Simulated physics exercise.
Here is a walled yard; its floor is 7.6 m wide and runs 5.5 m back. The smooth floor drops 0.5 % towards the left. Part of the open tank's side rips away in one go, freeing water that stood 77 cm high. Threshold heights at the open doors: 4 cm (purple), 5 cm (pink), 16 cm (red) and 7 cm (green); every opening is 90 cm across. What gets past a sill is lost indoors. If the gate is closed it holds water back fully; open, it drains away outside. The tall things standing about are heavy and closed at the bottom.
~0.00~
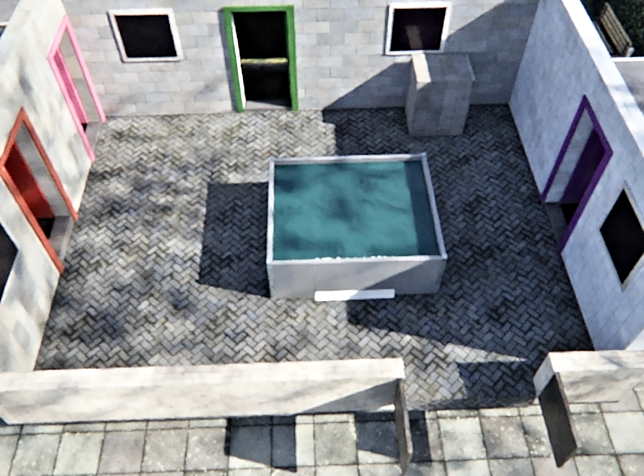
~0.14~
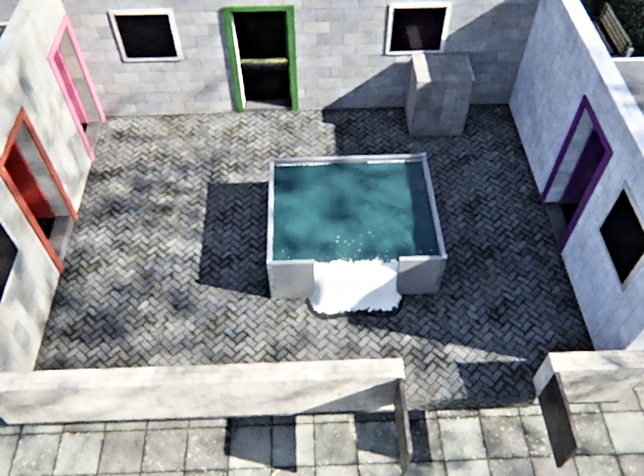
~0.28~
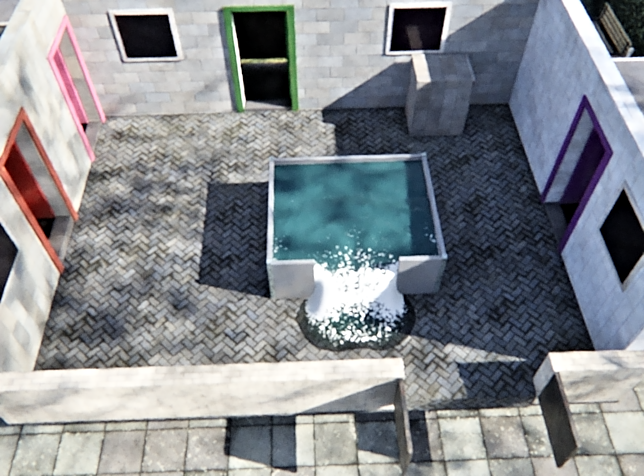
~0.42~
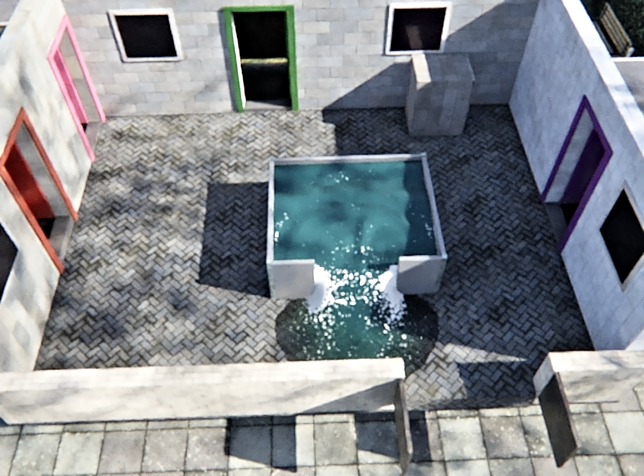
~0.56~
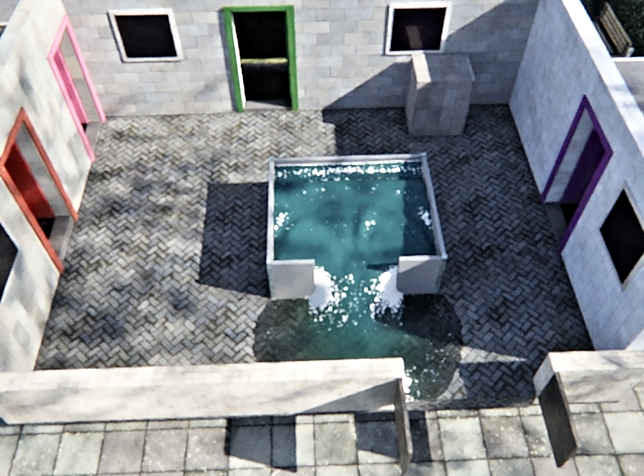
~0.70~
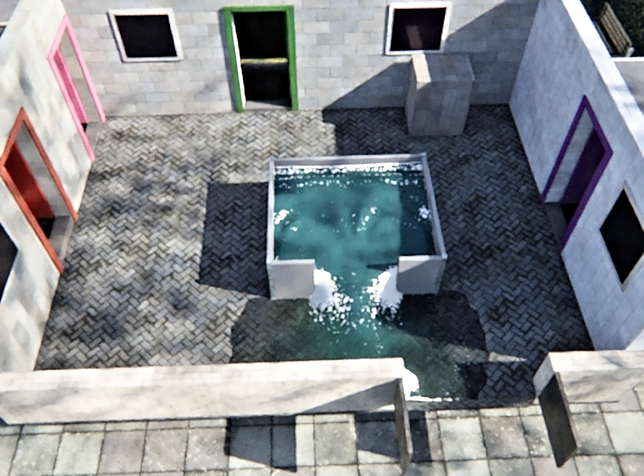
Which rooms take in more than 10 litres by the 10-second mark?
The water let in: At the purple door it does not reach the limit; at the pink door it exceeds the limit; at the red door it keeps below the limit; at the green door it does not reach the limit.
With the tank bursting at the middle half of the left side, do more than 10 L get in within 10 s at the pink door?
Then: Pink above.
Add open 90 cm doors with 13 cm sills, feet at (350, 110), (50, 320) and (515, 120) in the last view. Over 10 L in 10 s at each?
In turn: Under, above, not over.
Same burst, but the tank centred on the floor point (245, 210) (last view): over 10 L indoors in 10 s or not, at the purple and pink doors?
Against that limit: Purple over, pink past it.
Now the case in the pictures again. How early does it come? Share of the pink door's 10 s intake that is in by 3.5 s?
Some 0 per cent by then.
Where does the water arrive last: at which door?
The green one.
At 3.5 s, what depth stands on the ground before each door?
In cm: Purple 3, pink 2, red 14, green 0.
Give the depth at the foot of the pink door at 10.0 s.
About 10.5 cm.
After 1.4 s water covers 15 % of the floor and is deepest (53 cm) near (356, 372); purple door not reached, pink door not reached, red door not reached, green door not reached.
After 2.2 s water covers 30 % of the floor and is deepest (42 cm) near (357, 385); purple door not reached, pink door not reached, red door not reached, green door not reached.
After 3.5 s water covers 45 % of the floor and is deepest (32 cm) near (357, 385); purple door 3 cm at the sill, 0 L in, pink door 2 cm at the sill, 0 L in, red door 14 cm at the sill, 0 L in, green door not reached.
After 6.0 s water covers 75 % of the floor and is deepest (20 cm) near (356, 372); purple door 3 cm at the sill, 0 L in, pink door 9 cm at the sill, 14 L in, red door 10 cm at the sill, 0 L in, green door 5 cm at the sill, 0 L in.
After 10.0 s water covers 95 % of the floor and is deepest (10 cm) near (344, 385); purple door 2 cm at the sill, 0 L in, pink door 10 cm at the sill, 90 L in, red door 6 cm at the sill, 0 L in, green door 5 cm at the sill, 0 L in.
